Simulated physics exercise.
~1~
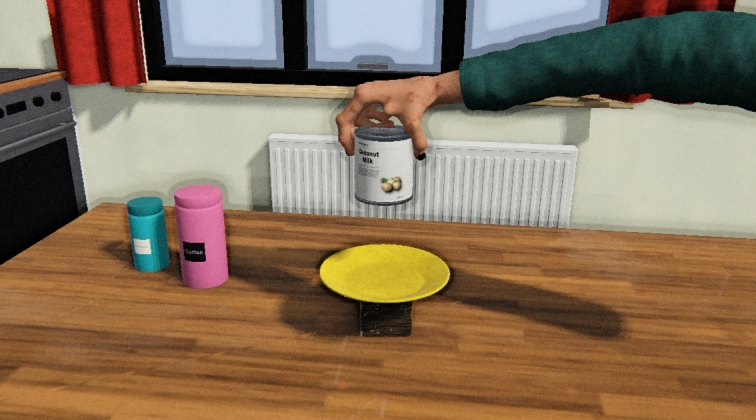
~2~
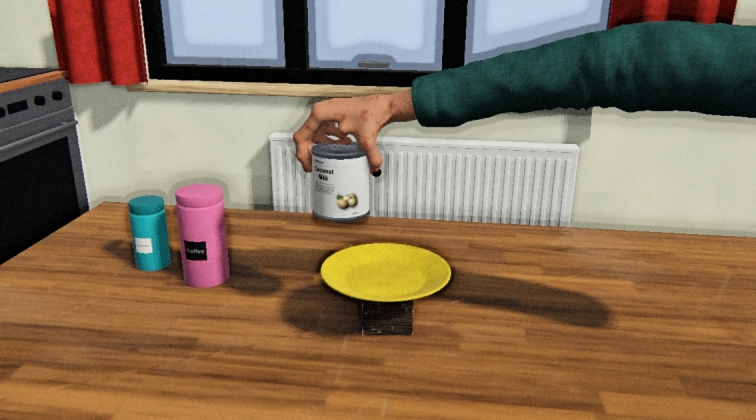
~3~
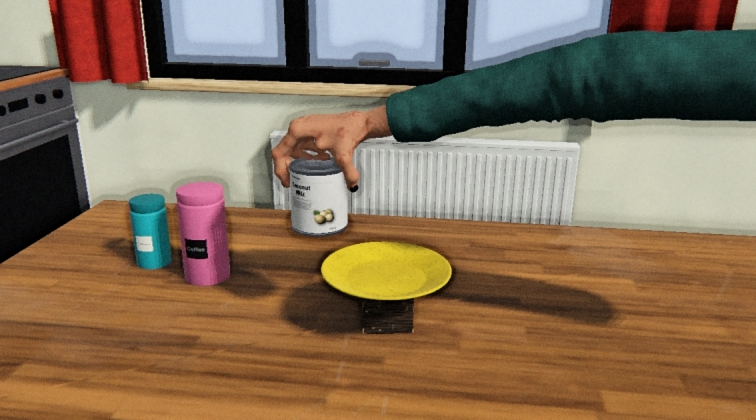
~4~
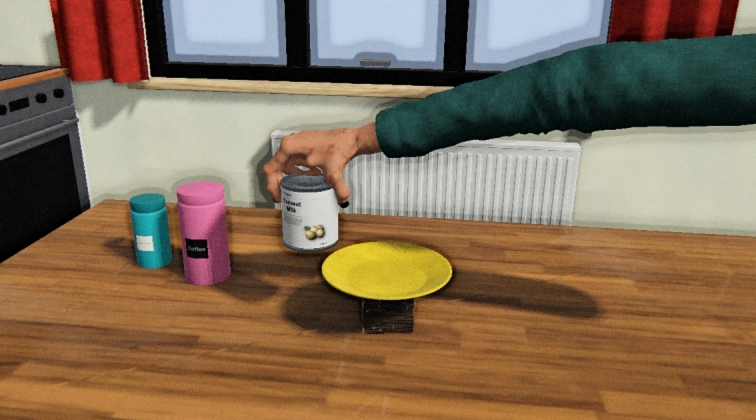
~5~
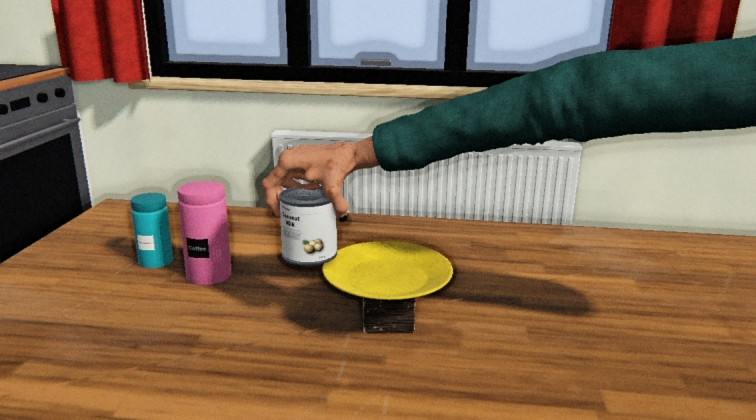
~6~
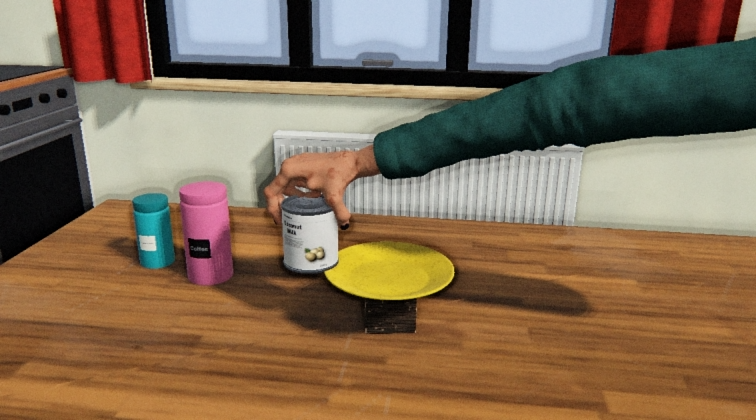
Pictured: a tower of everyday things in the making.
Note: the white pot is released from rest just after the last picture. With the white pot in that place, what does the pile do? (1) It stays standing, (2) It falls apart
The answer is 2.
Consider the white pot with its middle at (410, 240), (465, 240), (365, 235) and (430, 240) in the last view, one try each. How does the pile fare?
Well, on the first go it stays steady, on the second it tumbles down, on the third it stays steady, and on the fourth it stays steady.
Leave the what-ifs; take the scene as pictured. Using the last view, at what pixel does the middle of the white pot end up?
I'd point to roughly (266, 293).
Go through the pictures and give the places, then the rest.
The first picture shows still above its spot; white pot (384, 164); pink jar (202, 236).
The second picture shows still above its spot; white pot (341, 180); black block (387, 304).
The third picture shows still above its spot; white pot (319, 195); pink jar (204, 233).
The fourth picture shows still above its spot; white pot (310, 211); black block (388, 303).
The fifth picture shows still above its spot; white pot (309, 225); pink jar (205, 233).
The sixth picture shows in place under the hand; white pot (310, 232); black block (390, 303).
Then, 0.30 s on from there, white pot now fallen.
Then, 0.50 s on from there, nothing new.
In the end, fallen, white pot; the other 4 unmoved. At the end, from the last picture's camera, white pot near (267, 293). The pile gives way.
